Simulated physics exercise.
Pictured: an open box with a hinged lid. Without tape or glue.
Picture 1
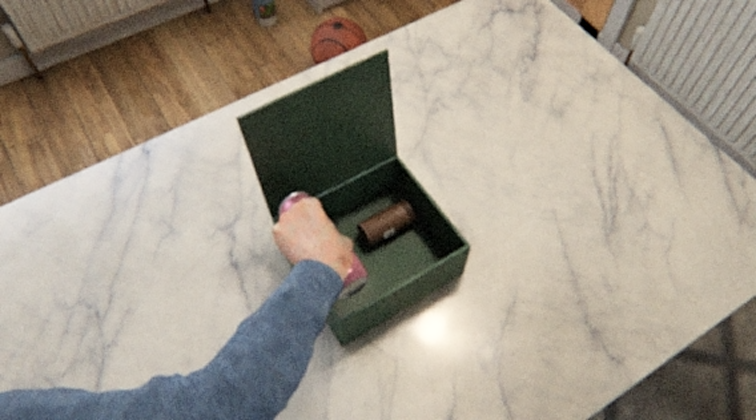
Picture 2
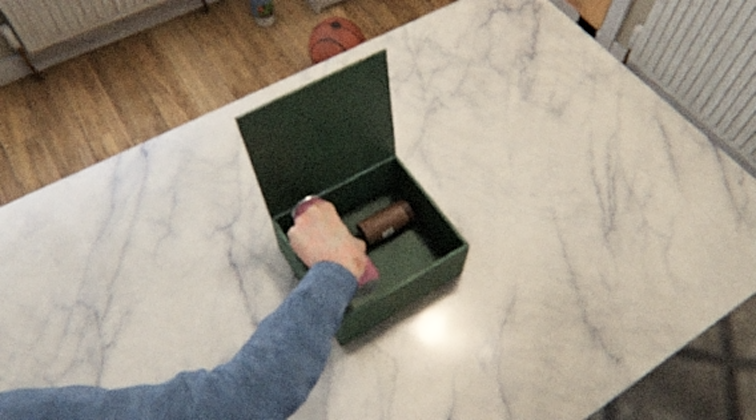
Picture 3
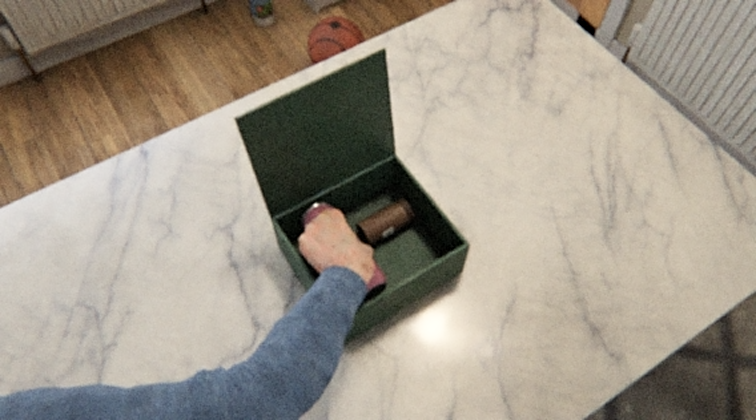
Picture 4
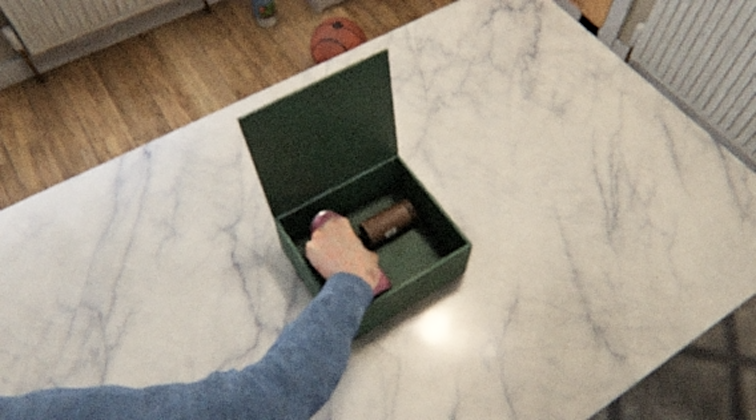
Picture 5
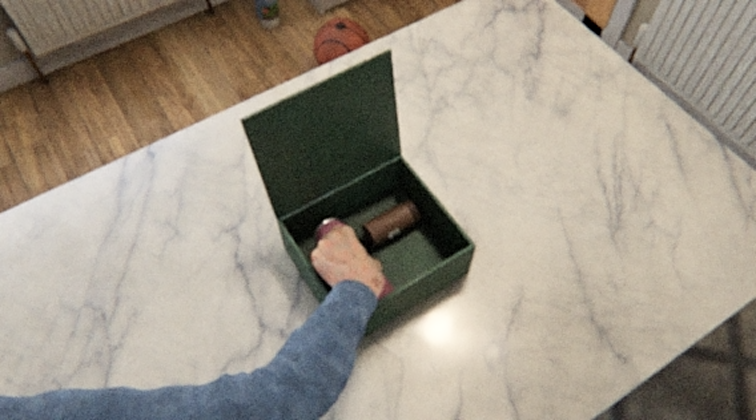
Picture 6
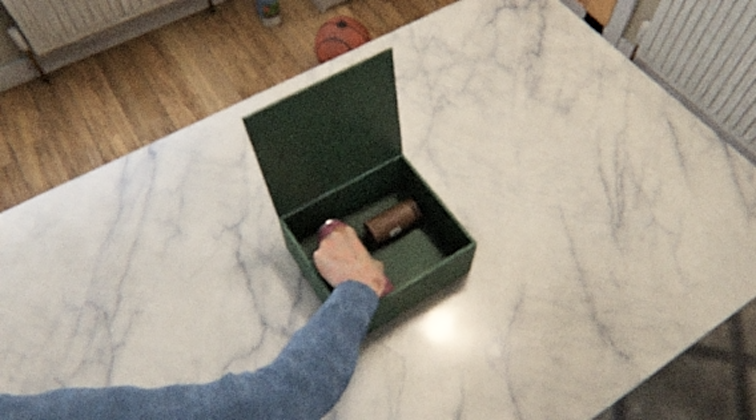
A hand in a blue sleeve lowering a pinkish cylindrical object into an open green box beside a brown cylinder.
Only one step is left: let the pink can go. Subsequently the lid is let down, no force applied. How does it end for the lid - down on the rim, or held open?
Pretty clearly the lid lies closed.
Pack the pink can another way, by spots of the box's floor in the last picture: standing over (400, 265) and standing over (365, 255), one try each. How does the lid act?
On the first go the lid remains open a bit, and on the second go it settles shut.
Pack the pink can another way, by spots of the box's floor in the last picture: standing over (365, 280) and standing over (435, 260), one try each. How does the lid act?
First try: The lid stays propped open; second try: The lid stays propped open.
Then, 1.50 s later than the last frame, lid 69° above the rim.
Then, 1.80 s later than the last frame, lid 28° above the rim.
When it is over, lid shut; both as before. End places, in pixels of the last picture, pink can near (356, 266).
